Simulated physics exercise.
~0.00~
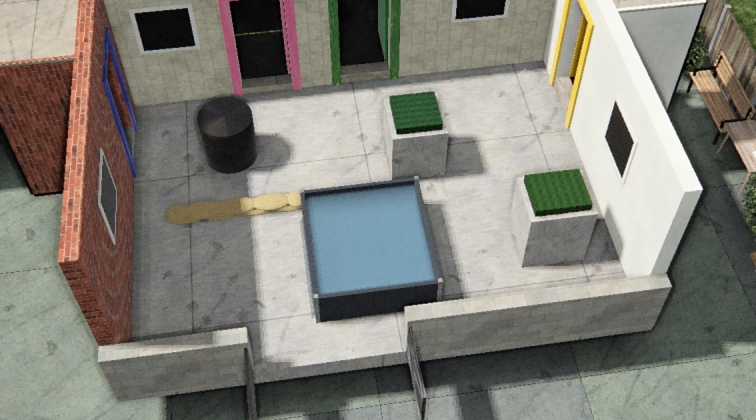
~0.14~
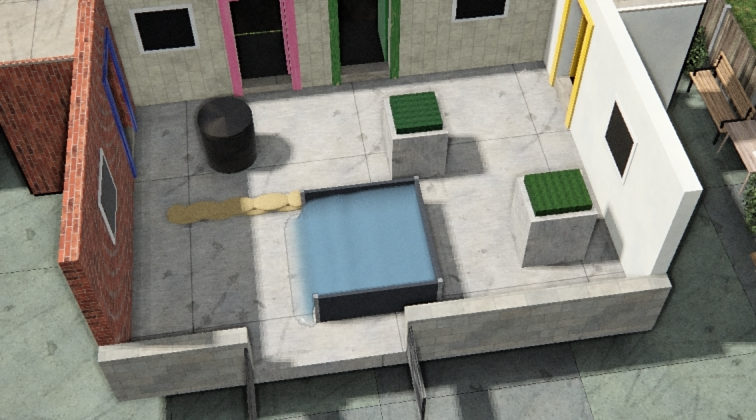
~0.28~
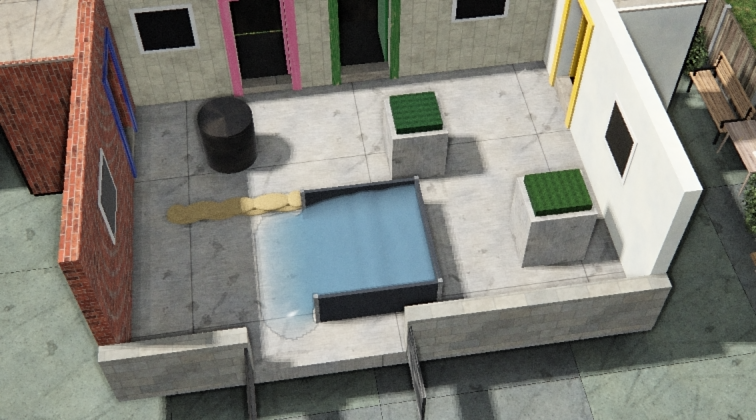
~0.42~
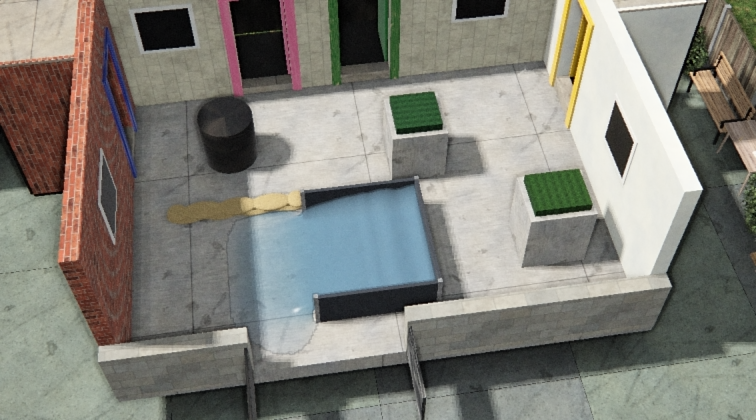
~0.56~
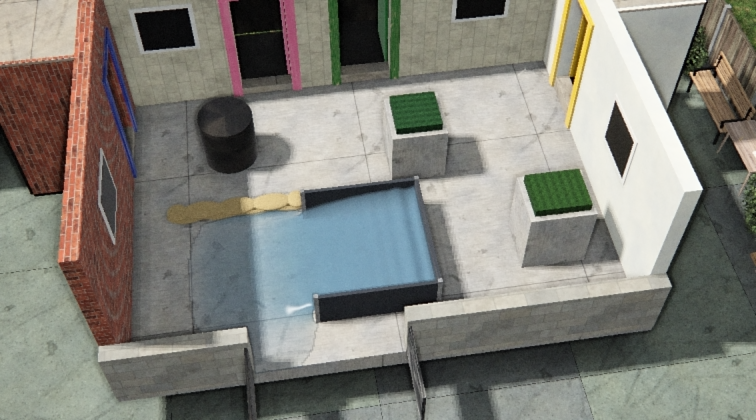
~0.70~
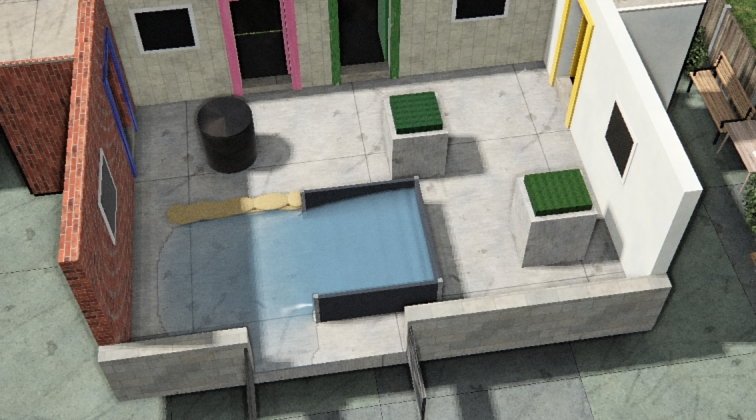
The footage shows a walled yard with coloured doorframes and an open tank of still water; the tank's left side gives way, and water pours out, spreading leftward in a widening sheet across the floor beside a low tan barrier.
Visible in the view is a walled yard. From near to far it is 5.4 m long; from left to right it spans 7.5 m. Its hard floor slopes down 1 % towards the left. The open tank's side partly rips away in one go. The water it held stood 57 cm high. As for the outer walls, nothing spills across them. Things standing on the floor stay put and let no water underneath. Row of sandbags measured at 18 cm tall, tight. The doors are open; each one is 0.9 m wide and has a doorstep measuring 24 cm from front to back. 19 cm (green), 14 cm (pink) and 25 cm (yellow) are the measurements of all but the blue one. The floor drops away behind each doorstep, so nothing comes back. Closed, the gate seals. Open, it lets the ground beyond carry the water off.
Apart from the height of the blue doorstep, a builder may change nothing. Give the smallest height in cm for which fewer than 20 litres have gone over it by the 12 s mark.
About 6 cm.
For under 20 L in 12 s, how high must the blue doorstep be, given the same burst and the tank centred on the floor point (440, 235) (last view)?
At least some 7.5 centimetres tall.
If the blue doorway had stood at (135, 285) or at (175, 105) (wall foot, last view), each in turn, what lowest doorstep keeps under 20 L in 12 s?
Roughly 30 cm, then roughly 13.5 cm.
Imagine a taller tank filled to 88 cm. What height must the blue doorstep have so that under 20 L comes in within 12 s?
About 11.0 centimetres.
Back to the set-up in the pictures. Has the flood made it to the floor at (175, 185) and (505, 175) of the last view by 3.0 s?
First soaked, then untouched.
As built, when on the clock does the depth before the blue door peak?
Roughly 7.5 s.
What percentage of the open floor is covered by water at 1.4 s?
Close to 20 per cent of it is wet.
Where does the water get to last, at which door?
Door: Yellow.
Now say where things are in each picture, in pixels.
Still water, 57 cm deep, in the open tank at (369, 238); the blue door at (121, 110) is dry, in the first picture.
The front is at (304, 318), 0.2 m from the gap at (312, 258); 0.3 m2 of floor is wet, 57 cm left at the back, in the second picture.
Water pours out at (312, 260) and has run 0.8 m, to (265, 303); about 10 cm deep outside, 57 cm at the back, in the third picture.
The front is at (238, 316), 1.2 m from the gap at (312, 261); 2.6 m2 of floor is wet, 55 cm left at the back, in the fourth picture.
Water pours out at (313, 261) and has run 1.8 m, to (197, 308); about 8 cm deep outside, 48 cm at the back, in the fifth picture.
The front is at (165, 313), 2.3 m from the gap at (313, 261); 5.3 m2 of floor is wet, 48 cm left at the back; the blue door at (121, 110), 4.0 m from the gap, is still 1.9 m from the nearest water, in the sixth picture.
After 1.4 s water covers 20 % of the floor, deepest (38 cm) near (145, 251); it has not reached the blue door.
After 3.0 s water covers 30 % of the floor, deepest (30 cm) near (132, 374); 6 cm at the blue door, 0 litres in over its 15 cm doorstep.
After 12.0 s water covers 80 % of the floor, deepest (12 cm) near (132, 374); 7 cm at the blue door, 0 litres in over its 15 cm doorstep.
At the blue door as built, the water arrived by 1.9 s and peaked near 9 cm at 7.4 s.
With a doorstep of 5.5 cm, 26 litres would have come in within the 12 s; with 6.5 cm, 15 litres. So under 20 litres takes about 6 cm.
